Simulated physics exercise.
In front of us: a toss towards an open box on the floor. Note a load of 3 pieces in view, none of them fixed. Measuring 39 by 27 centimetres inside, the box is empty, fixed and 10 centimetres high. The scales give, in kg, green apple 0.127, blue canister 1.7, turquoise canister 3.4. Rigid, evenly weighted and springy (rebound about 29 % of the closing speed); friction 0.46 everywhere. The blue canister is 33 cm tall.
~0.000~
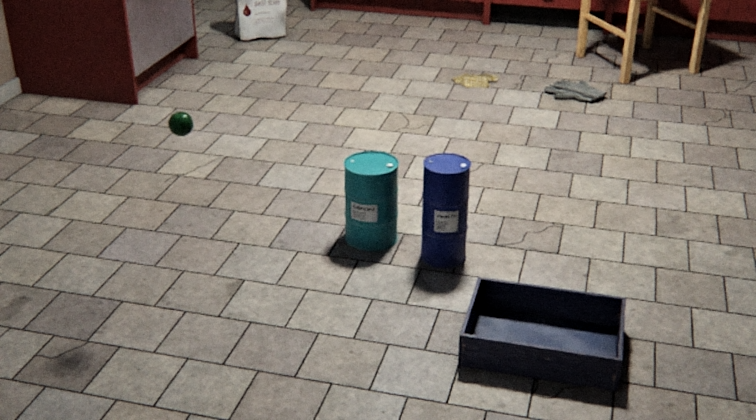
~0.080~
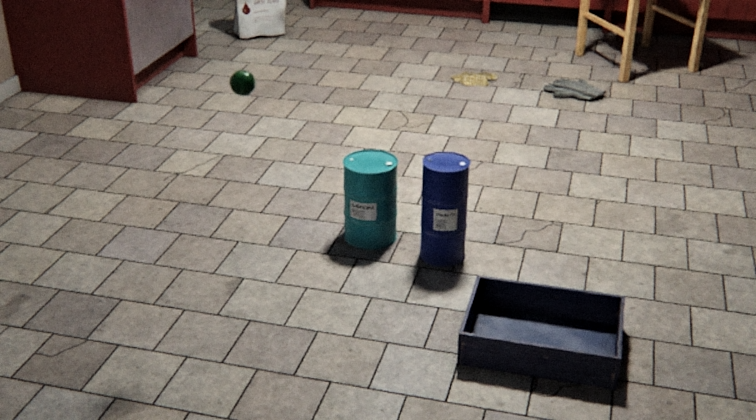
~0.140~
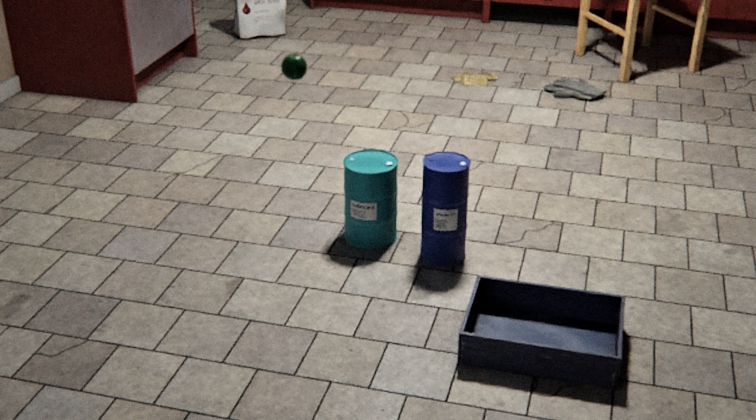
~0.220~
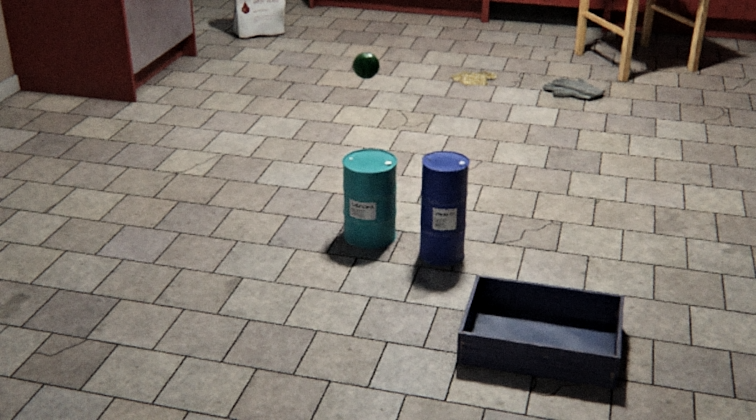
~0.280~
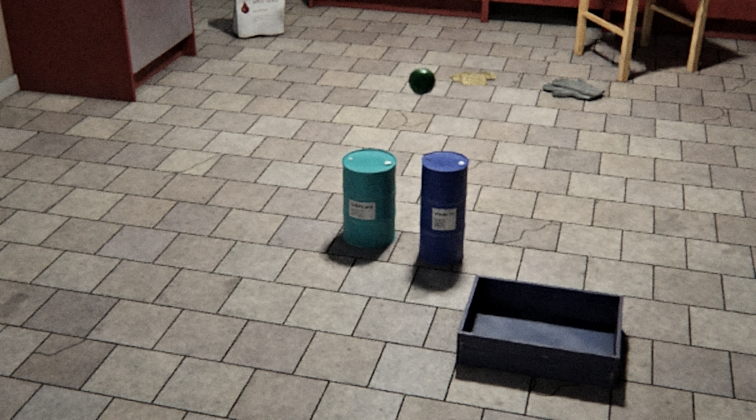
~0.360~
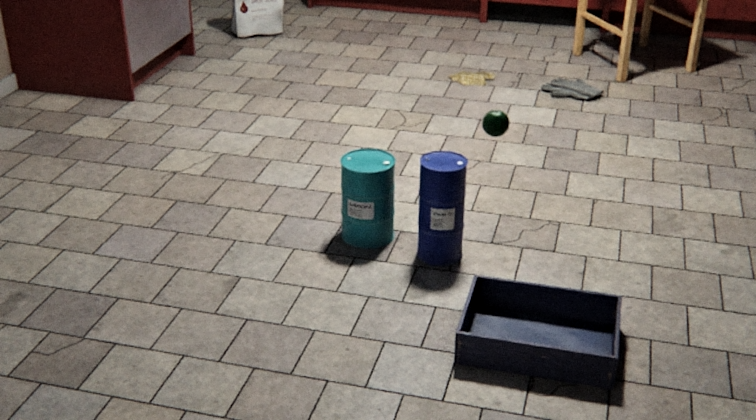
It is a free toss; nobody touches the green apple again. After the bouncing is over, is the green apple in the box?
It rests clear of the box.
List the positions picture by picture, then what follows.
In the first frame, 101 cm to go; green apple (181, 124); blue canister (445, 211).
In the second frame, 82 cm to go; green apple (242, 83); blue canister (444, 210).
In the third frame, 68 cm to go; green apple (294, 67); blue canister (445, 209).
In the fourth frame, 49 cm to go; green apple (366, 66); blue canister (444, 209).
In the fifth frame, 35 cm to go; green apple (422, 81); blue canister (443, 209).
In the sixth frame, 16 cm to go; green apple (496, 123); blue canister (442, 209).
Around 0.46 s, 8 cm to go; green apple near (585, 208).
Around 0.66 s, apple outside, 50 cm from the box's middle; green apple near (738, 350).
Around 0.86 s, apple outside, 81 cm from the box's middle.
Around 1.06 s, apple outside, 99 cm from the box's middle.
Finally (1.3 s), apple outside, 110 cm from the box's middle; the bystanders still in place (within 10 cm).
